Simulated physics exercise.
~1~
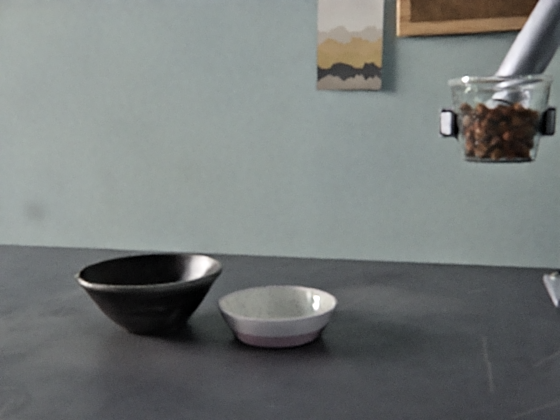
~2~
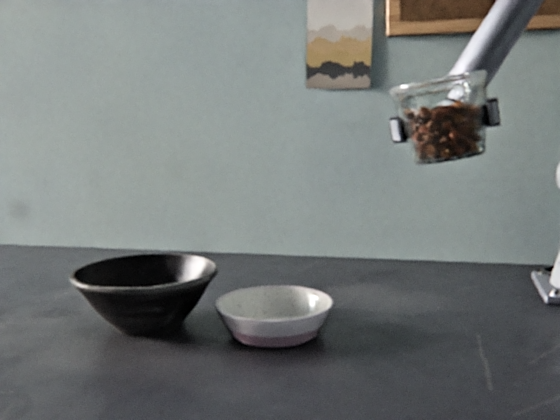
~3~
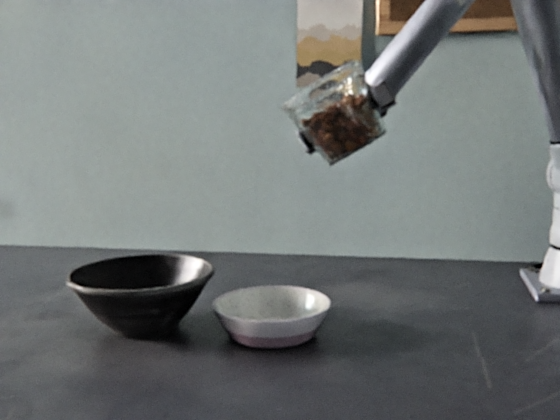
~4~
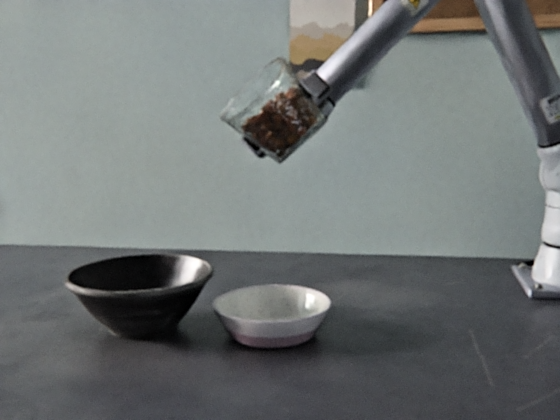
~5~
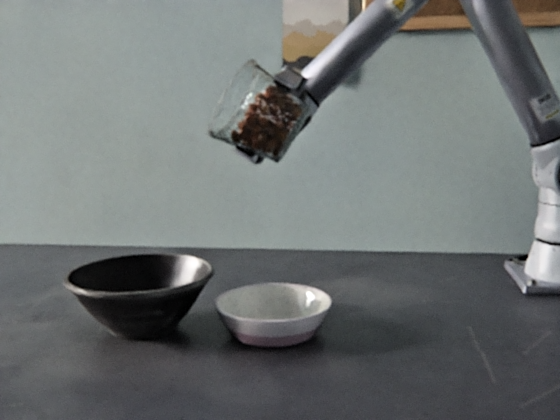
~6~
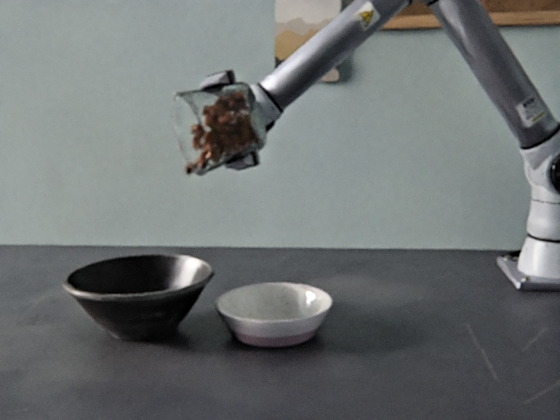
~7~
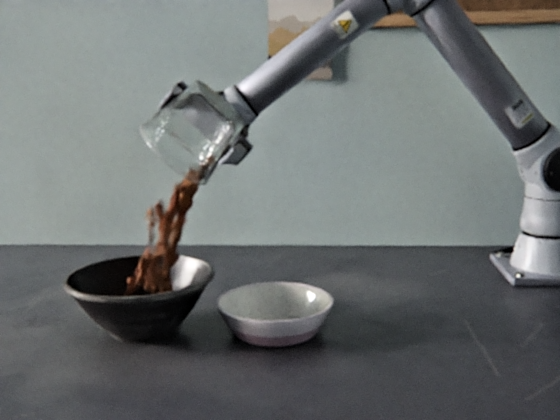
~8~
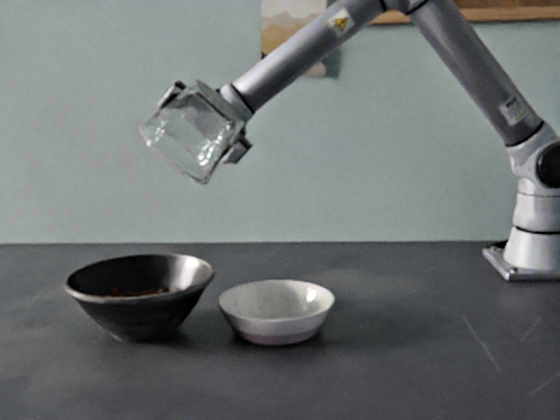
At first, a robot arm holds a clear glass beaker of brown pet food pellets upright at the upper right, above a dark table with a black bowl on the left and a smaller pale bowl beside it. The arm carries the beaker left, tilting it forward as it goes. It passes above the pale bowl with the pellets still inside, then tips onto its side. Swinging further over, the beaker pours the pellets in a brown stream into the black bowl. Finally, the emptied beaker hangs upside down at a slant, the pellets lie in the black bowl, and the pale one remains empty.
